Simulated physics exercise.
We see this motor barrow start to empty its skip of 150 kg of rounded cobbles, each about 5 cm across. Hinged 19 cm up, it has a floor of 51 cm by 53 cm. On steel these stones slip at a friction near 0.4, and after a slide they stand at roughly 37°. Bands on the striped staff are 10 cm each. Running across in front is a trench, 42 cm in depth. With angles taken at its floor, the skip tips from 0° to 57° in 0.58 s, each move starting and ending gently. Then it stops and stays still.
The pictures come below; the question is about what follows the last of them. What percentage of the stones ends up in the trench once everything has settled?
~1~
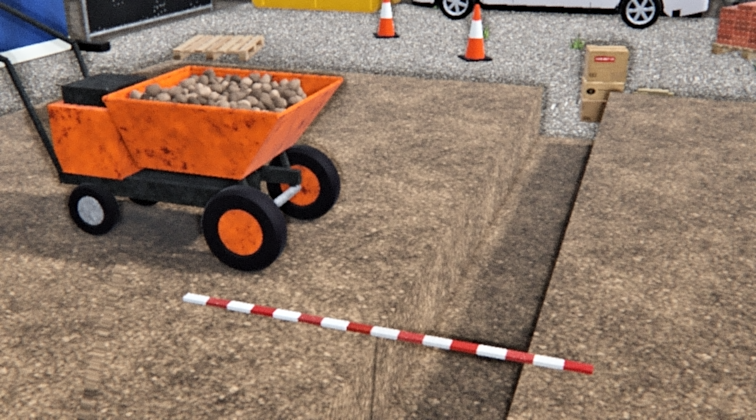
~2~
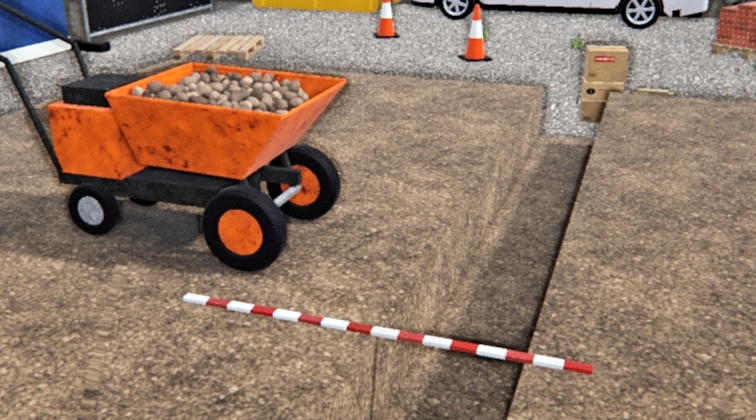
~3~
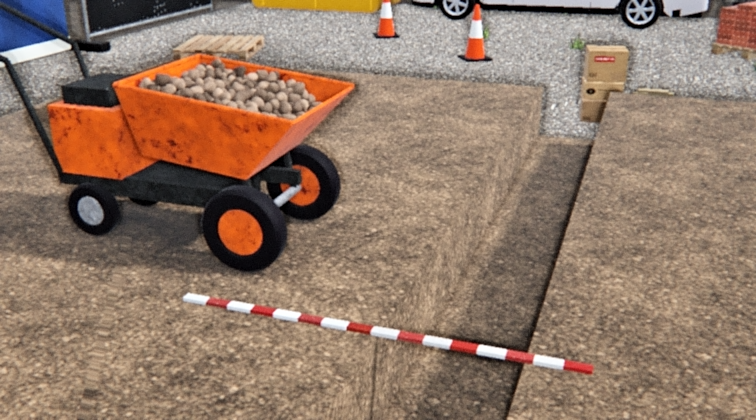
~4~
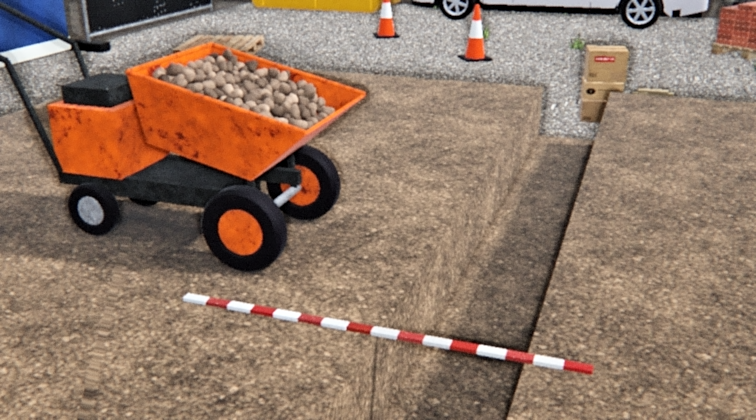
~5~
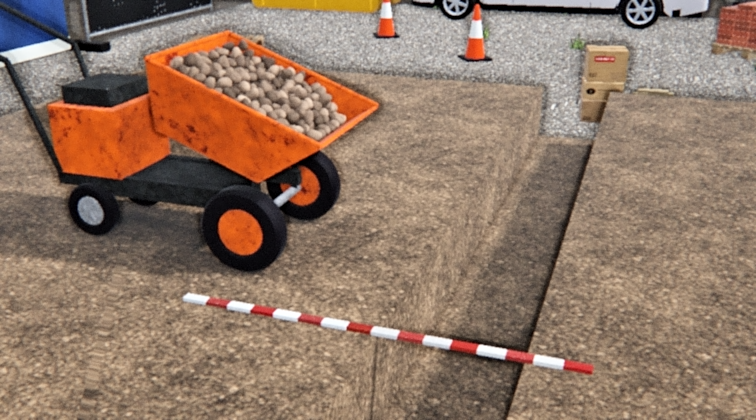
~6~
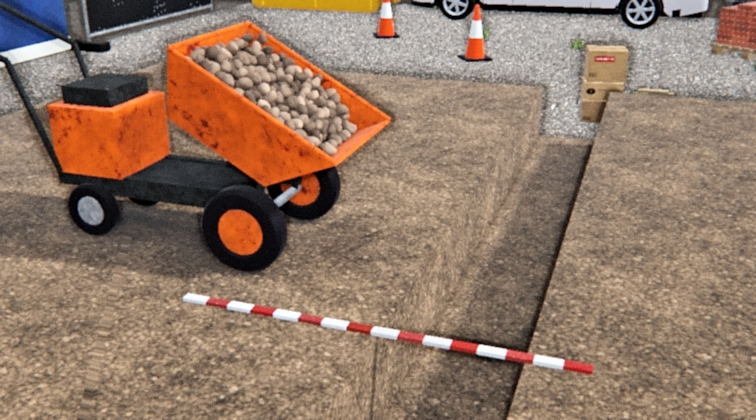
About 56 per cent.
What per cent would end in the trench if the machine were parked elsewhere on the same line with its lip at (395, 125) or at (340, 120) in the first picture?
Roughly 30 in a hundred from the first, 60 in a hundred from the second.
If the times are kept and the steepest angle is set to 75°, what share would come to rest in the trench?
In that case around 90 percent.
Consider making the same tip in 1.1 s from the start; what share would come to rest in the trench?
Near 45 per cent.
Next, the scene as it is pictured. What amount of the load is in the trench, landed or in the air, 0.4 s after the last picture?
By that moment, roughly 5 per cent of the load.
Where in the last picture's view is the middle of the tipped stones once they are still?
Centre estimate: Around (485, 348).
Then, 0.1 s after the last picture the floor is at 48°, 100 % in the skip; the foremost stones are at (355, 169).
Then, 0.4 s after the last picture the floor is at 57°, 88 % in the skip, 7 % short of the trench, 5 % in the trench; the foremost stones are at (441, 231).
Then, 0.7 s after the last picture the floor is at 57°, 50 % in the skip, 7 % short of the trench, 43 % in the trench; the foremost stones are at (537, 355).
Then, 2.7 s after the last picture the floor is at 57°, 34 % in the skip, 10 % short of the trench, 56 % in the trench; the foremost stones are at (534, 368).
